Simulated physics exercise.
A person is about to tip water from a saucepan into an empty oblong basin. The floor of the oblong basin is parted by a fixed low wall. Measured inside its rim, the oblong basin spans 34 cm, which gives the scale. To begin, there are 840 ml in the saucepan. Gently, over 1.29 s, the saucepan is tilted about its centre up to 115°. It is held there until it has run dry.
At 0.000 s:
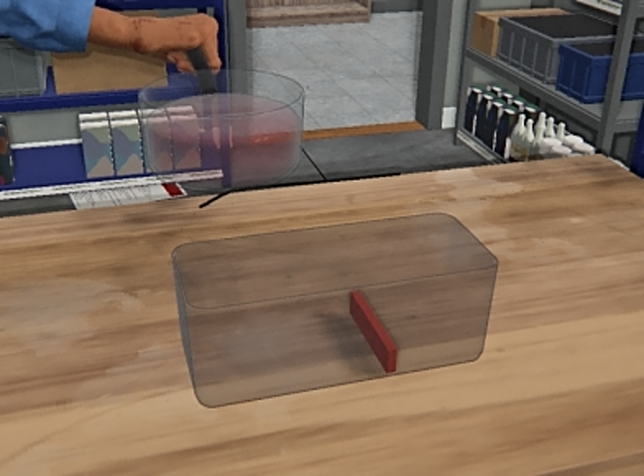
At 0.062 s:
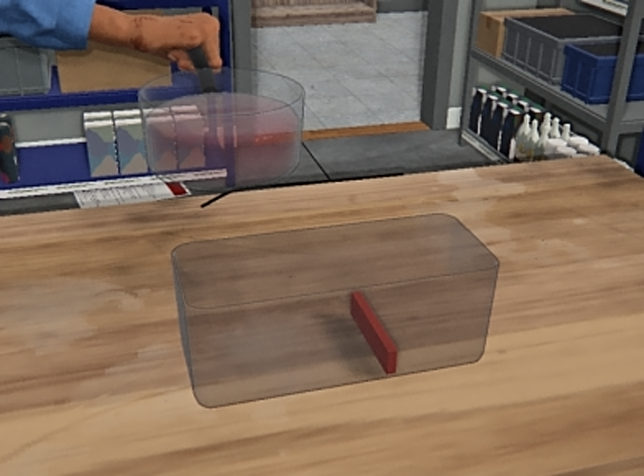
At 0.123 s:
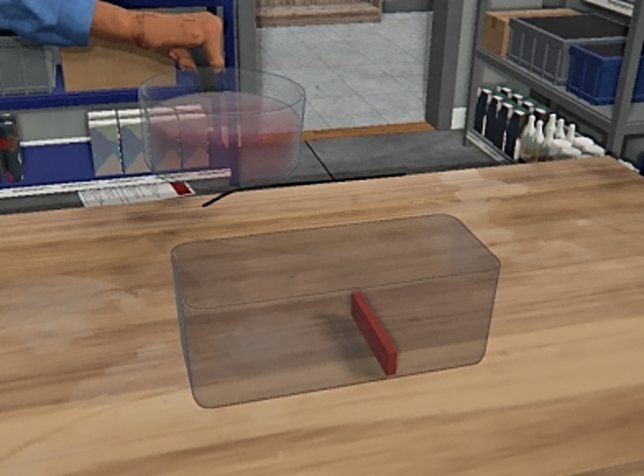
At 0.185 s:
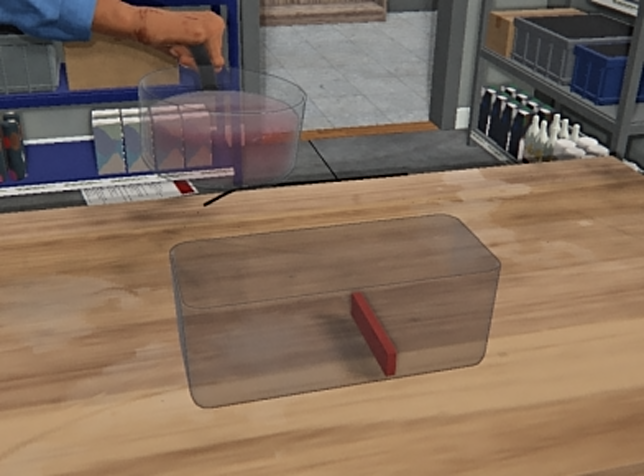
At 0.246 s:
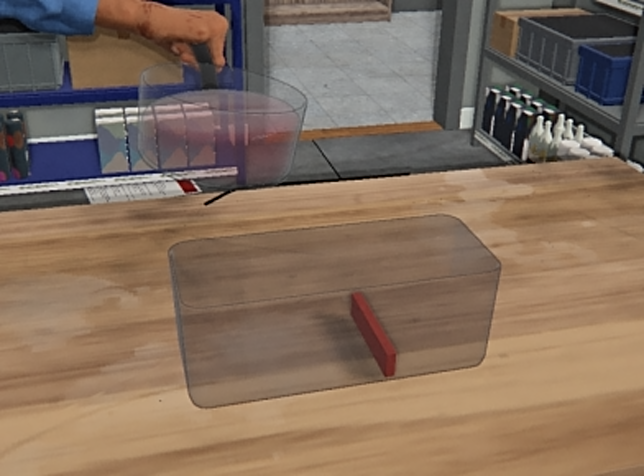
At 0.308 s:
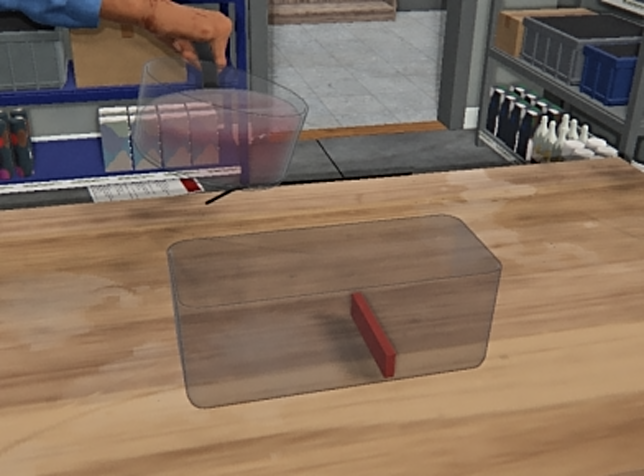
A hand gradually tilting a transparent saucepan to the right behind a clear, empty oblong basin with a red divider.
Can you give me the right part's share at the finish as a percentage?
Sure, about 29 percent.
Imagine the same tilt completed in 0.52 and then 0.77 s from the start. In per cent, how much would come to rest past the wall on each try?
I'd say 30 percent on the first go, 20 percent on the next.
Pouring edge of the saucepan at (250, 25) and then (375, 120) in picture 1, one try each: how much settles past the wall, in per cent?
Some 15 and 60 per cent, in that order.
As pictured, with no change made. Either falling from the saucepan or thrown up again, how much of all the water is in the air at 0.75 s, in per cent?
Close to 36 per cent, I'd say.
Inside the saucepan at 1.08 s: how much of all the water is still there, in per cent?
Around 6 in a hundred is still there.
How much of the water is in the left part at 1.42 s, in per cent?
Roughly 70 per cent.
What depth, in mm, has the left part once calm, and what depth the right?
On the left it stands about 20 mm, on the right about 16 mm.
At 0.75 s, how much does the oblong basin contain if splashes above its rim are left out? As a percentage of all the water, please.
Roughly 16 percent of it.
After 0.75 s the tilt is 72° and 48 per cent is still to pour, 13 is left of the wall and 3 right of it.
After 1.08 s the tilt is 108° and 6 per cent is still to pour, 58 is left of the wall and 27 right of it.
After 1.42 s the tilt is 115° and 0 per cent is still to pour, 70 is left of the wall and 29 right of it.
After 1.79 s the tilt is 115° and 0 per cent is still to pour, 69 is left of the wall and 29 right of it.
In the end 69 per cent lies left of the wall, 29 right of it and 1 outside.
